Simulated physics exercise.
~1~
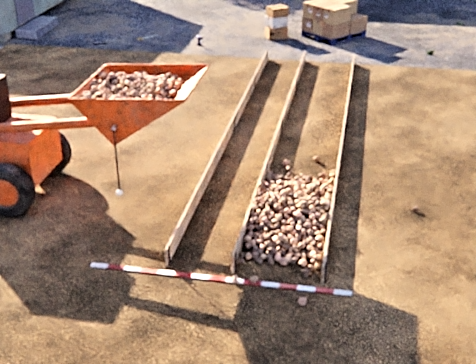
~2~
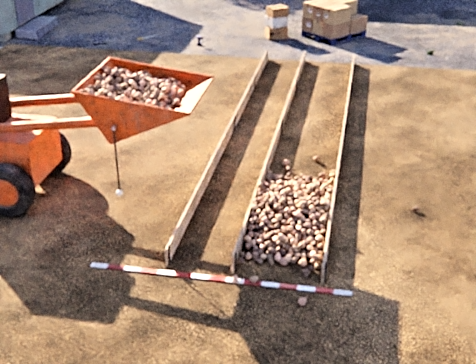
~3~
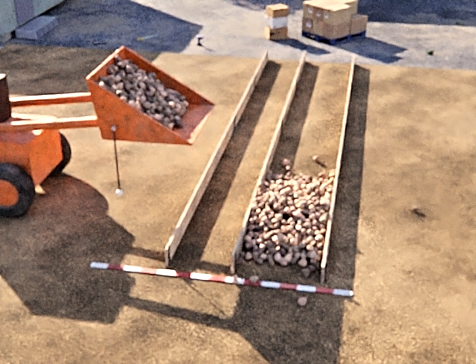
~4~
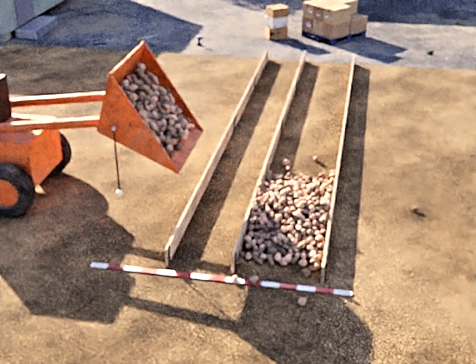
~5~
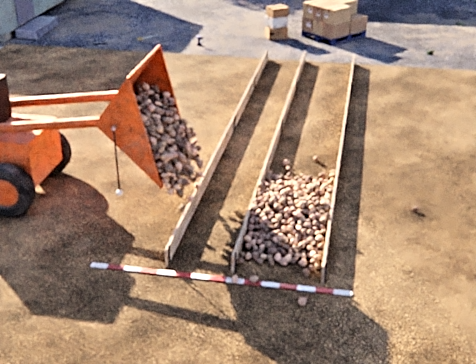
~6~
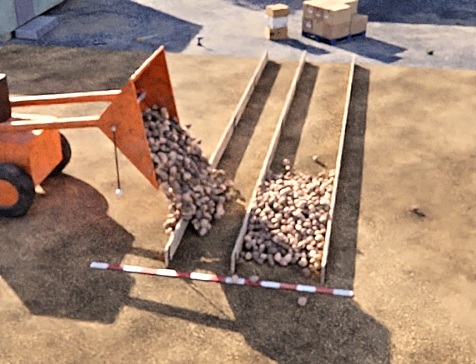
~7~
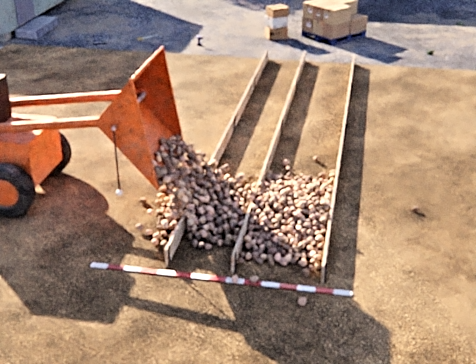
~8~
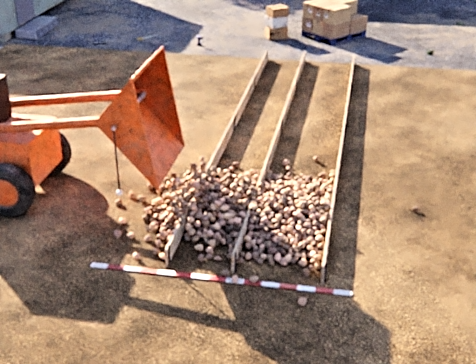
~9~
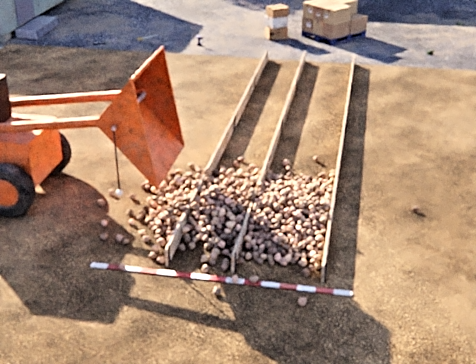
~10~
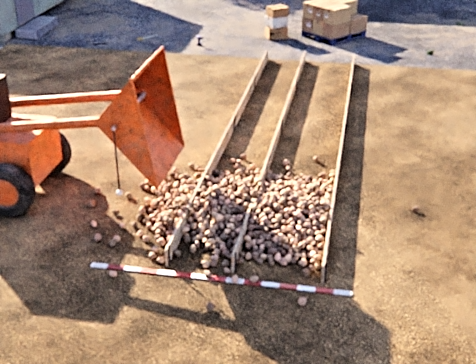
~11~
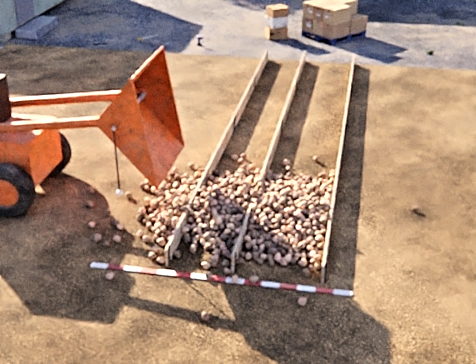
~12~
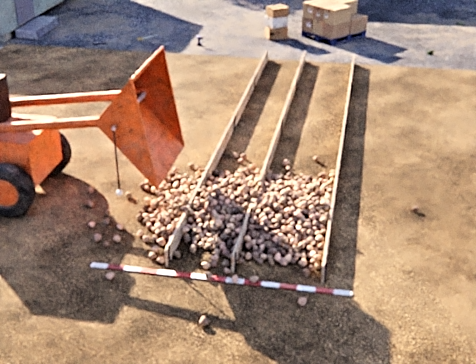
An orange bucket on a wheeled loader, heaped with brownish, potato-like stones, starts nearly level on the left, beside three long planks laid on bare ground. It tips steadily down to the right, and its load slides toward the lower lip. The stones then pour out over the nearest plank, some landing short of it and many filling the near bay. The emptied bucket stops, steeply tilted, while a few stones roll out. At the end, the new heap straddles the nearest plank and meets the earlier pile, which looks almost unchanged in the far bay.
